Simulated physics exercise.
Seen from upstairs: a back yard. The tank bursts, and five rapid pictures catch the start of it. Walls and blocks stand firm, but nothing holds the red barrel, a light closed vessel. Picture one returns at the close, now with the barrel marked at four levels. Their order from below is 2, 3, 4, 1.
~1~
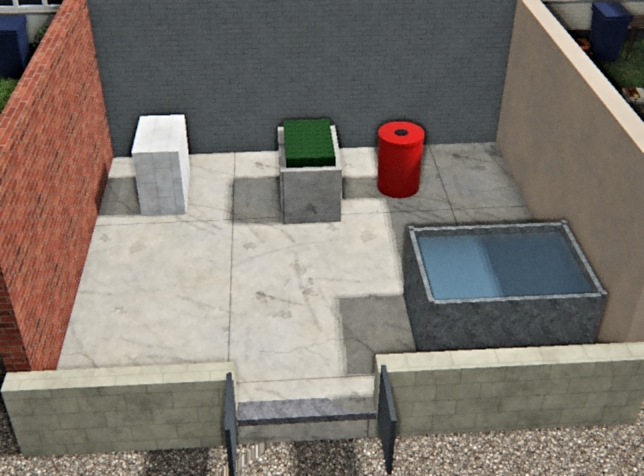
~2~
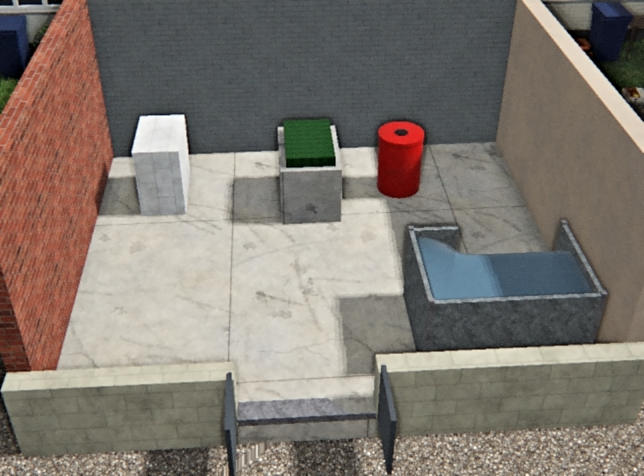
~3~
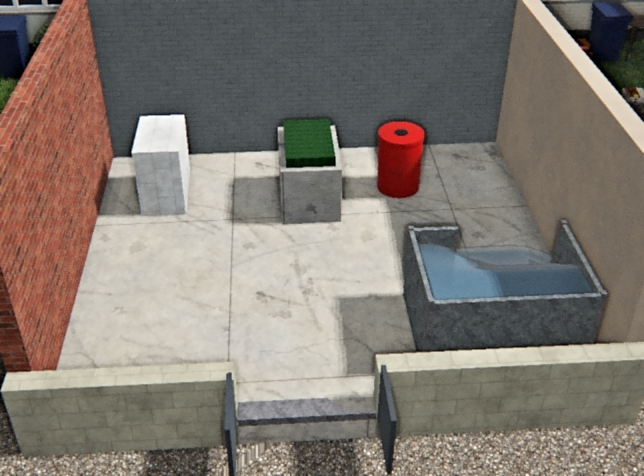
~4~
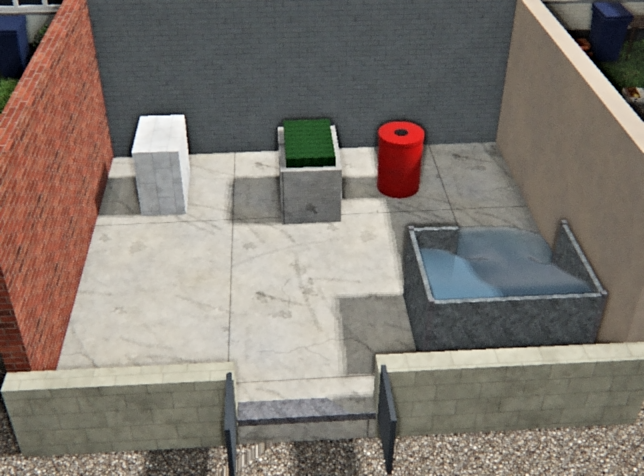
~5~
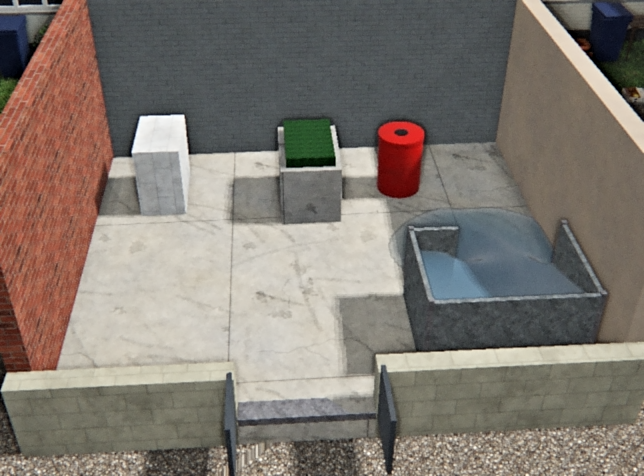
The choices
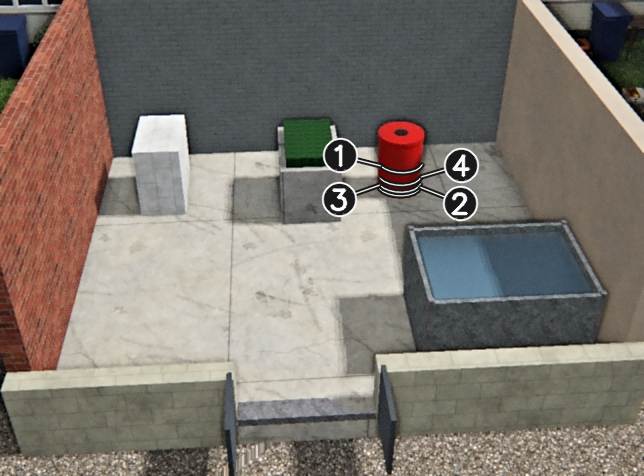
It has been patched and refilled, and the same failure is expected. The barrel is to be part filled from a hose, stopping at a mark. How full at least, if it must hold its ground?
I would pick level 1.
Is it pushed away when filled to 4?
Yes, it does.
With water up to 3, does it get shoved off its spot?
Yes, that goes wrong.
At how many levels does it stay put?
One of the four.
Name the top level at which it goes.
4.
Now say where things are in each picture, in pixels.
Lid of the red barrel at (402, 132); tank full, its middle at (501, 266); open gate at (305, 362).
Water covers 2 % of the ground, mostly out of sight from here.
Water covers 5 % of the ground, mostly out of sight from here.
Water covers 8 % of the ground, mostly out of sight from here.
Lid of the red barrel at (402, 132); water covers 11 % of the ground, mostly out of sight from here.
On the marked copy, 1 at (403, 172); 2 at (402, 195); 3 at (402, 192); 4 at (402, 185); from the bottom up 2, 3, 4, 1.
Choosing 1, it does not move.
Choosing 2, it is pushed about 5 times its own width away.
Choosing 3, it is pushed about 4 times its own width away.
Choosing 4, it is pushed about its own width away.
